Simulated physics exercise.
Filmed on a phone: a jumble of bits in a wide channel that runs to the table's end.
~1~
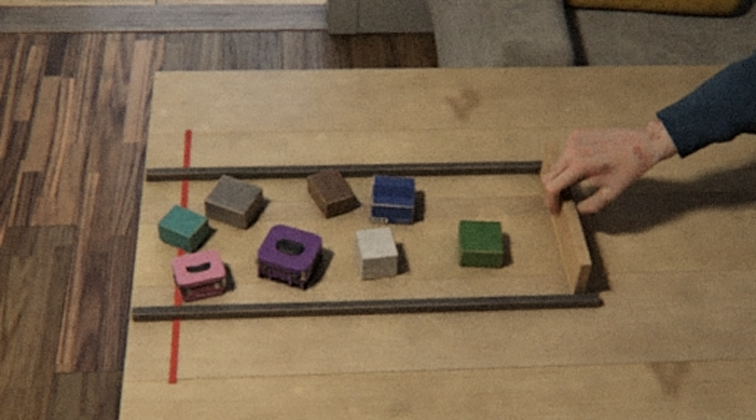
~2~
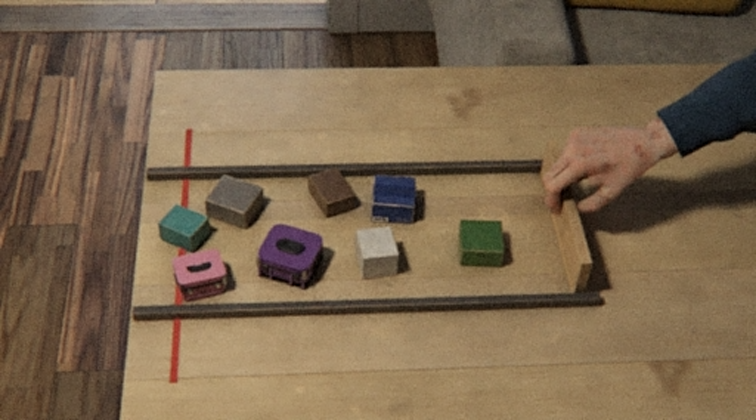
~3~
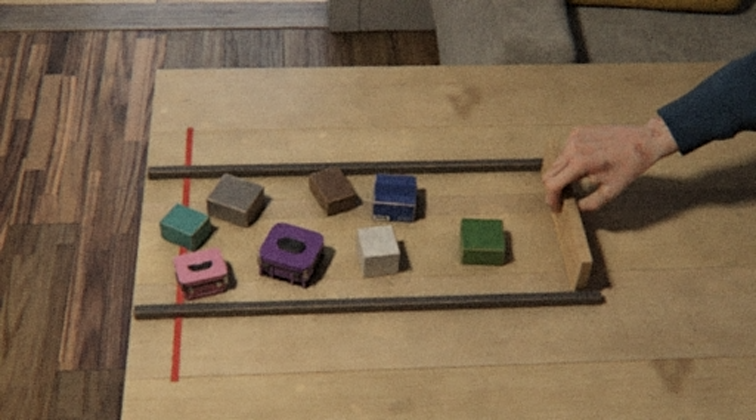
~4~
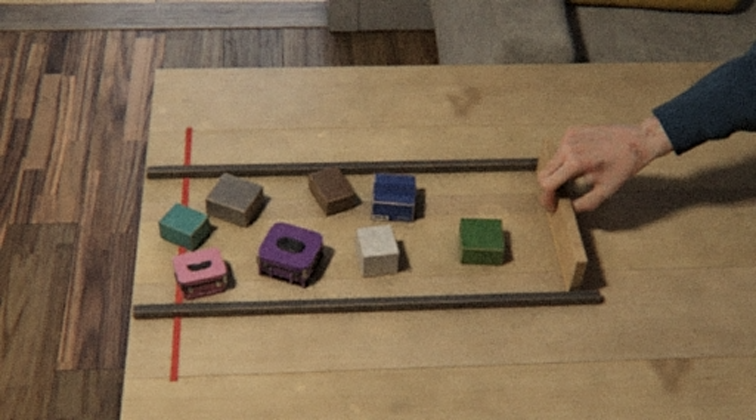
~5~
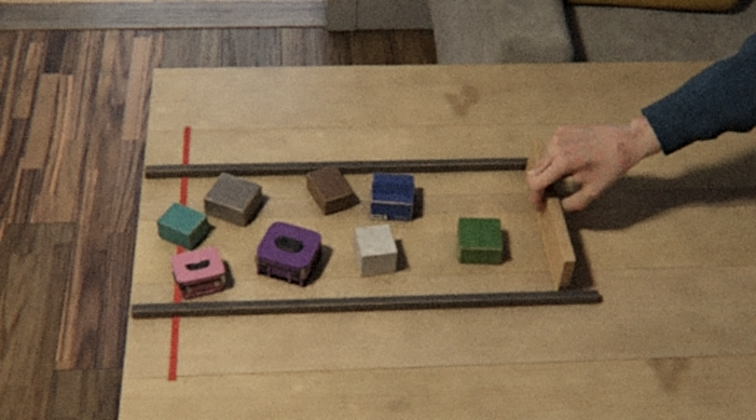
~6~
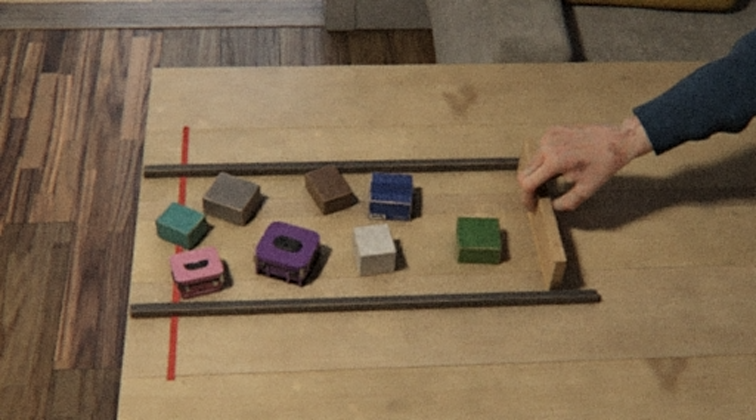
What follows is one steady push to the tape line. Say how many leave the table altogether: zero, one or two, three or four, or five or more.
Here the number that fall off is five or more.
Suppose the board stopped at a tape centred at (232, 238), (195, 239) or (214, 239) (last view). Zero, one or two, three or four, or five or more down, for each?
In that order: Either three or four; three to four; three to four.
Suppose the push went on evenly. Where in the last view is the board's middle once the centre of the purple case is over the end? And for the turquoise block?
Near (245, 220) and (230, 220).
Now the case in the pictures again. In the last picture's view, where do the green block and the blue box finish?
First (156, 250), then (159, 204).
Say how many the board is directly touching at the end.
2 of them.
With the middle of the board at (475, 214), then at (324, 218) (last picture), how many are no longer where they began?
The counts are 1 and 7.
Soon after, none off yet; turquoise block at rest near (181, 226); pink case at rest near (197, 273); grey block at rest near (232, 199).
After that, none off yet; turquoise block at rest near (181, 226); pink case displaced a little near (181, 273); grey block at rest near (230, 199).
And then, one off so far; turquoise block displaced about its own width near (154, 230); pink case on its way down; grey block displaced well along near (148, 200).
In the end, the number that fall off is five or more; gone, white block, brown block, purple case, grey block, pink case and turquoise block.
